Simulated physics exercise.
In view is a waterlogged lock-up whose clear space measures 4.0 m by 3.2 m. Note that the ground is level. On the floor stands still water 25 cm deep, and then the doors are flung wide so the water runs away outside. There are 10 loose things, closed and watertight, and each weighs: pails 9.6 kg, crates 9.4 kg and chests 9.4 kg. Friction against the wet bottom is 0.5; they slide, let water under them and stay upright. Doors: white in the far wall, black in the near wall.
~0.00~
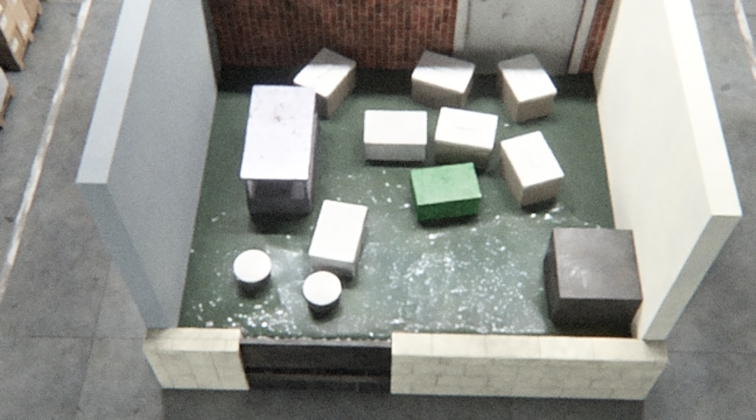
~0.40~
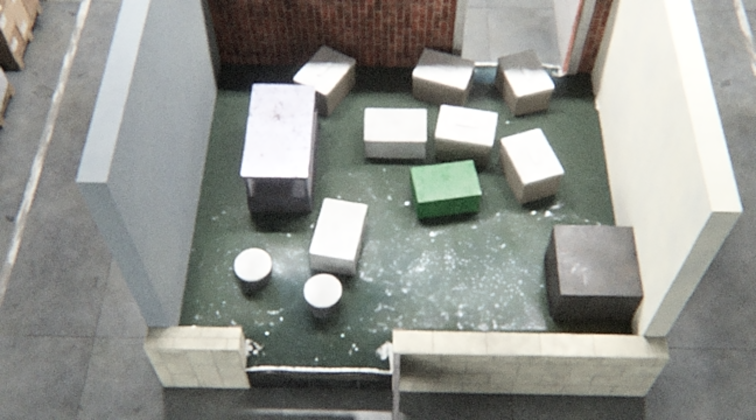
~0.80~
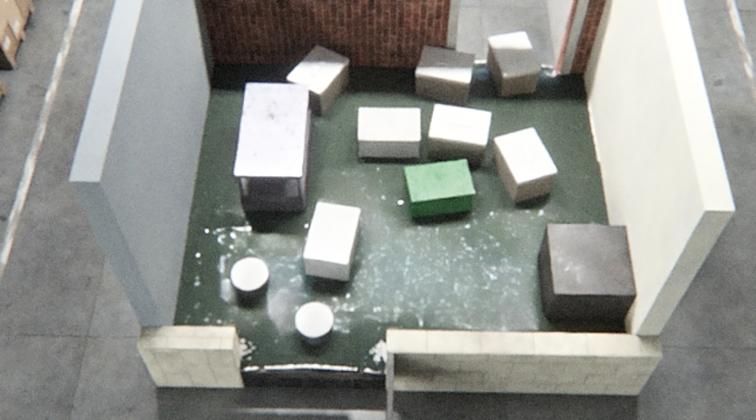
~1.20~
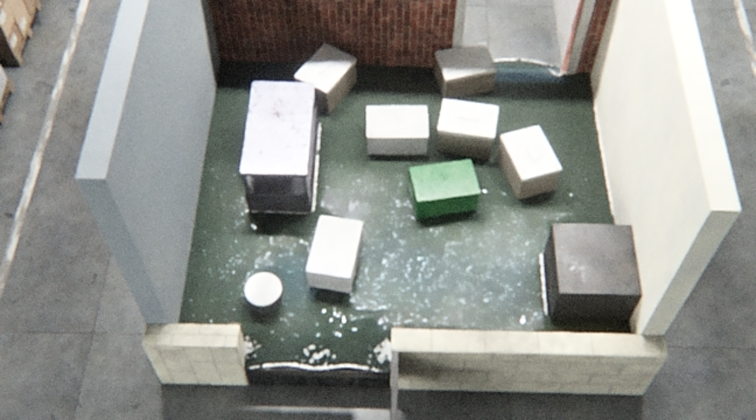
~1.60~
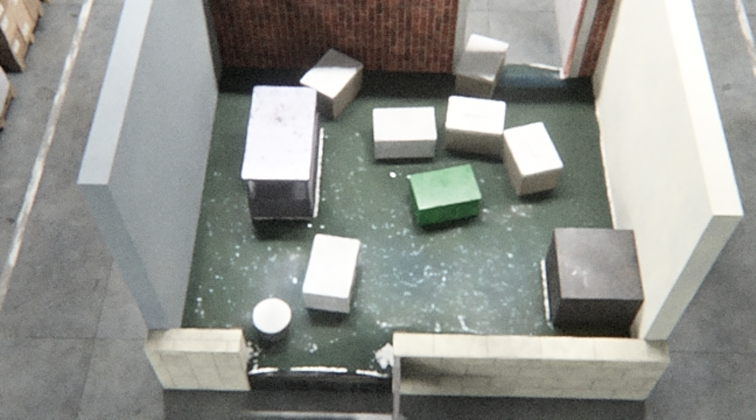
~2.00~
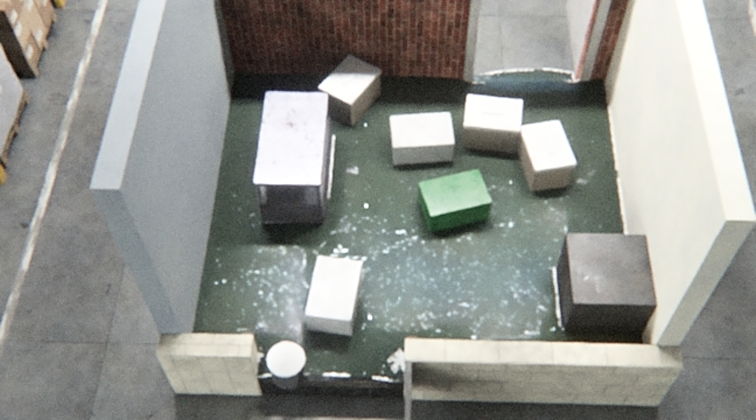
The clip opens on a flooded, walled room of scattered boxes, a green crate among them, with both doorways shut. The white far door and black near door open, and pale boxes slip out the far side one after another. One round white object leaves through the near gap, then another reaches it.
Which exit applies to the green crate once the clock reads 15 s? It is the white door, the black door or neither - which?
I would say neither.
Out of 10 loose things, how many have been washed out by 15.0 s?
Result: 9.
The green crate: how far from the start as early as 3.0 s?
Displacement by then near 0 cm.
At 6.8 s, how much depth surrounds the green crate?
Near 11 cm deep.
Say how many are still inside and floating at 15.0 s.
1 at that moment.
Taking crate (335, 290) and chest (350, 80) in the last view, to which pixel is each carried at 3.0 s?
Somewhere around (314, 361) and (376, 90).
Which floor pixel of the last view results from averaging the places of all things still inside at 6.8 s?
The average lands around (476, 139).
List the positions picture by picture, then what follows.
The green crate at (446, 184), afloat; about 2940 L in view; 0 of 10 have shifted, in the first frame.
The green crate at (446, 181), afloat; 25 cm deep round most things; 1 of 10 have shifted, in the second frame.
The green crate at (439, 180), afloat; 23 cm deep round most things; 4 of 10 have shifted, in the third frame.
The green crate at (445, 180), afloat; about 2630 L in view; 6 of 10 have shifted, in the fourth frame.
The green crate at (445, 187) floats; about 2490 L in view; 9 of 10 have shifted, in the fifth frame.
The green crate at (455, 192), afloat; 19 cm deep round most things; 9 of 10 have shifted, in the sixth frame.
After 3.0 s the green crate is near (455, 193), 0.0 m from its start, afloat; 4 of 10 are out; 6 afloat.
After 6.8 s the green crate is near (451, 204), 0.1 m from its start, afloat; 6 of 10 are out; 4 afloat.
After 11.0 s the green crate is near (445, 226), 0.3 m from its start, afloat; 9 of 10 are out; 1 afloat.
After 15.0 s the green crate is near (426, 234), 0.5 m from its start, afloat; 9 of 10 are out; 1 afloat.
